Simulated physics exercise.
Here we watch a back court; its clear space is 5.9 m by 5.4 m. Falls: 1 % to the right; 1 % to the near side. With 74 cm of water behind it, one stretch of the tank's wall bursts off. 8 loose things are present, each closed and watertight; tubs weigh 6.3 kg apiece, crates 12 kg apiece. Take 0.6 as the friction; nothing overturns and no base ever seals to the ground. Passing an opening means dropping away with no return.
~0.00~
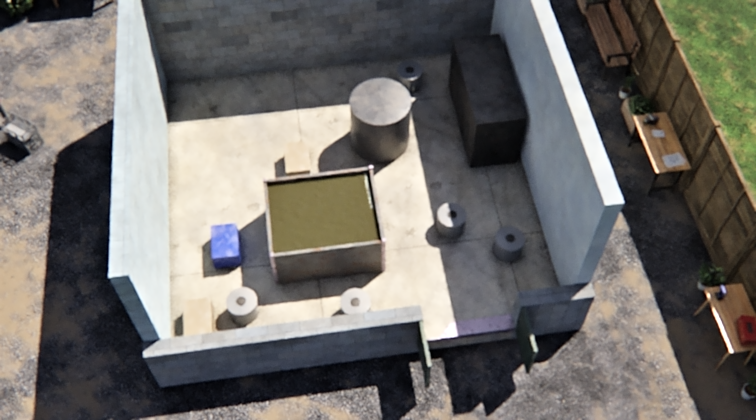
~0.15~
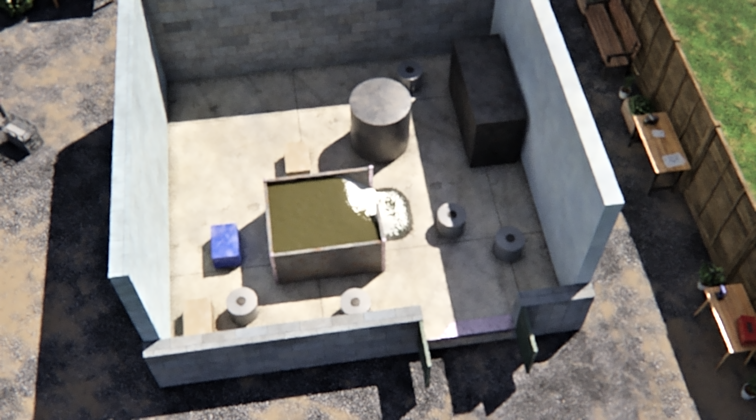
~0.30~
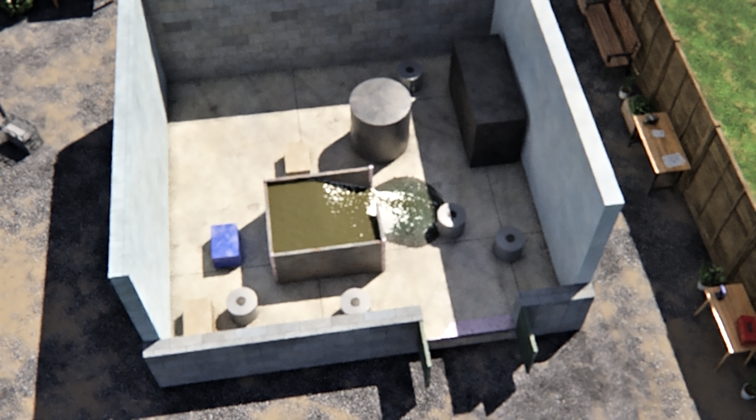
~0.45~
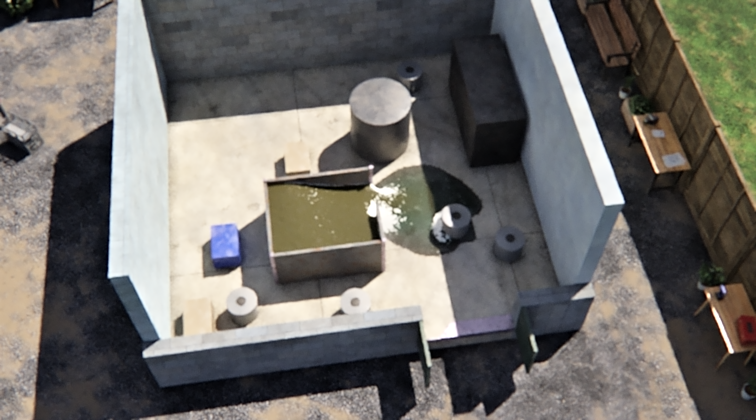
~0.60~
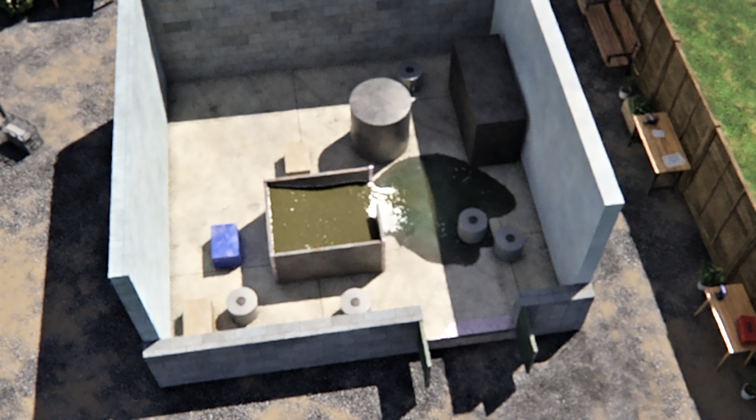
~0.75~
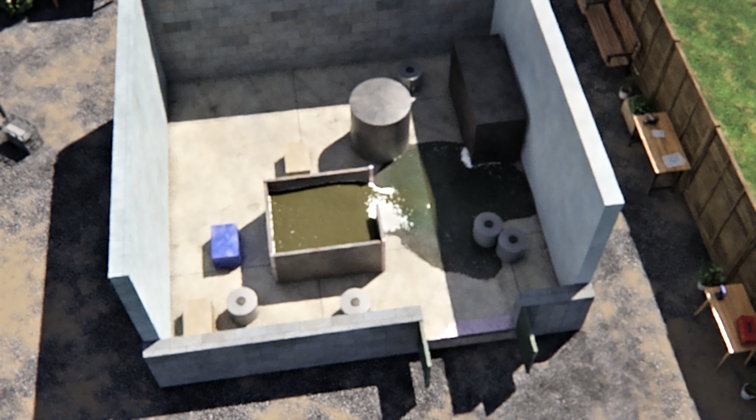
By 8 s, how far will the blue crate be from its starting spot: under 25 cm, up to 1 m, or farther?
Under 25 cm.
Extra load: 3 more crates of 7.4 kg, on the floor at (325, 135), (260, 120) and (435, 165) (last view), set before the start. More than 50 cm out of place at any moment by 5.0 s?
Within it, within it, beyond it.
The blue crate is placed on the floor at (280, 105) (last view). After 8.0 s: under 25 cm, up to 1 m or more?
Outcome: It sits still.
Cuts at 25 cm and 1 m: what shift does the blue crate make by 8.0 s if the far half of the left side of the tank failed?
What happens next is that the blue crate gets swept a long way.
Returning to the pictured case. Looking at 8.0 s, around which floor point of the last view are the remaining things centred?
Close to (248, 253).
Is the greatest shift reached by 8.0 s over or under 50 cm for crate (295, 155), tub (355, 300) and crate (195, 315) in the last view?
In sequence - stayed below the line; crossed the line; stayed below the line.
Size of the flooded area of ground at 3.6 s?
17 m2.
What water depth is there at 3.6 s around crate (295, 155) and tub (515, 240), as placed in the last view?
0 and 5 cm.
After 1.6 s the blue crate is near (224, 240), 0.0 m from its start, aground; 0 of 8 are out; 2 afloat.
After 3.6 s the blue crate is near (224, 240), 0.0 m from its start, aground; 0 of 8 are out; 2 afloat.
After 5.6 s the blue crate is near (224, 240), 0.0 m from its start, aground; 0 of 8 are out; 3 afloat.
After 8.0 s the blue crate is near (224, 240), 0.0 m from its start, aground; 0 of 8 are out; 4 afloat.
